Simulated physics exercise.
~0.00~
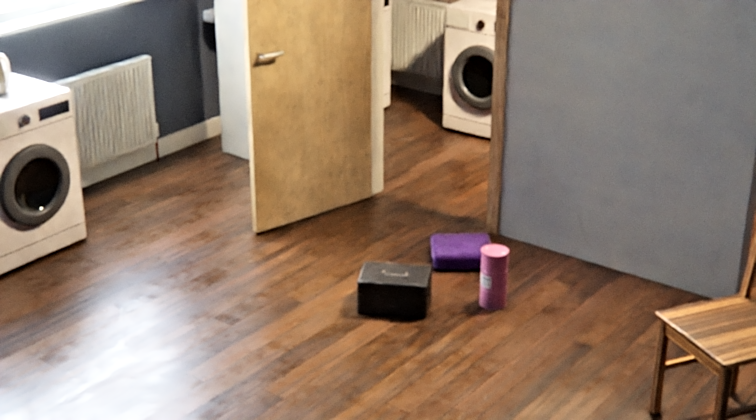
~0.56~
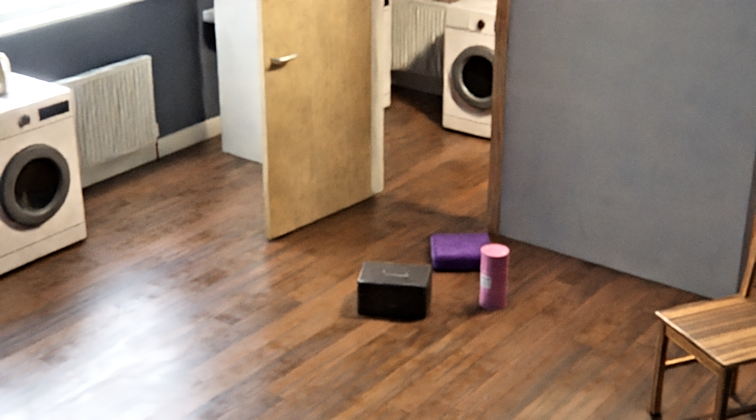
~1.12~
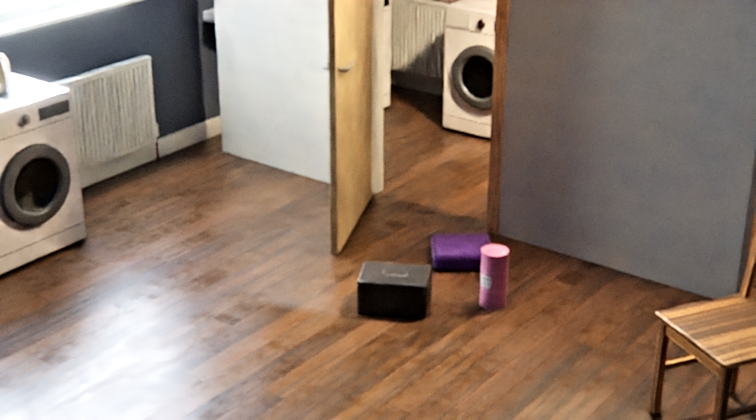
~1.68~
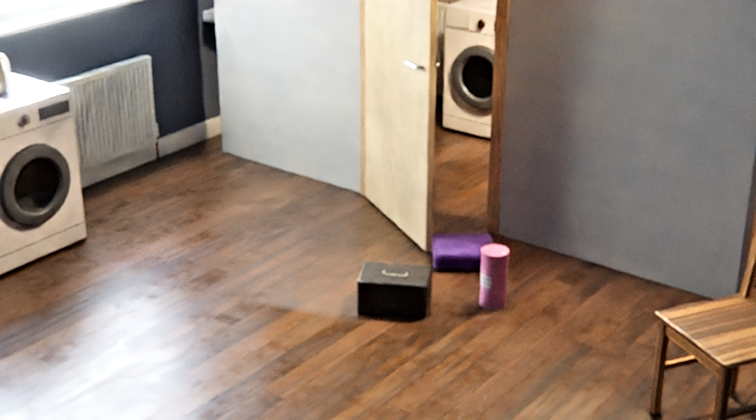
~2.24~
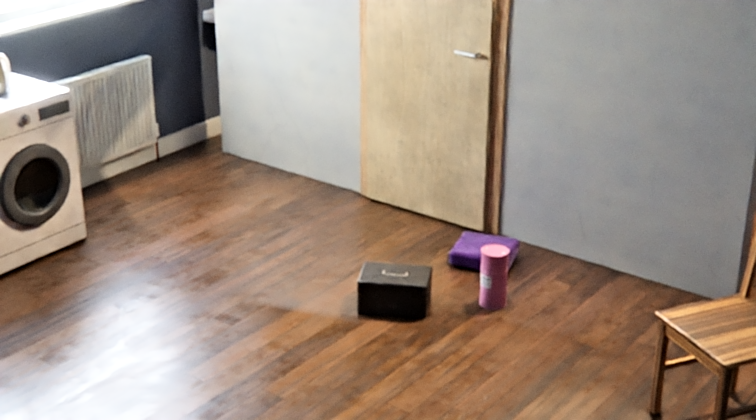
In the doorway, a wooden door swings shut, nudging the purple cushion right.
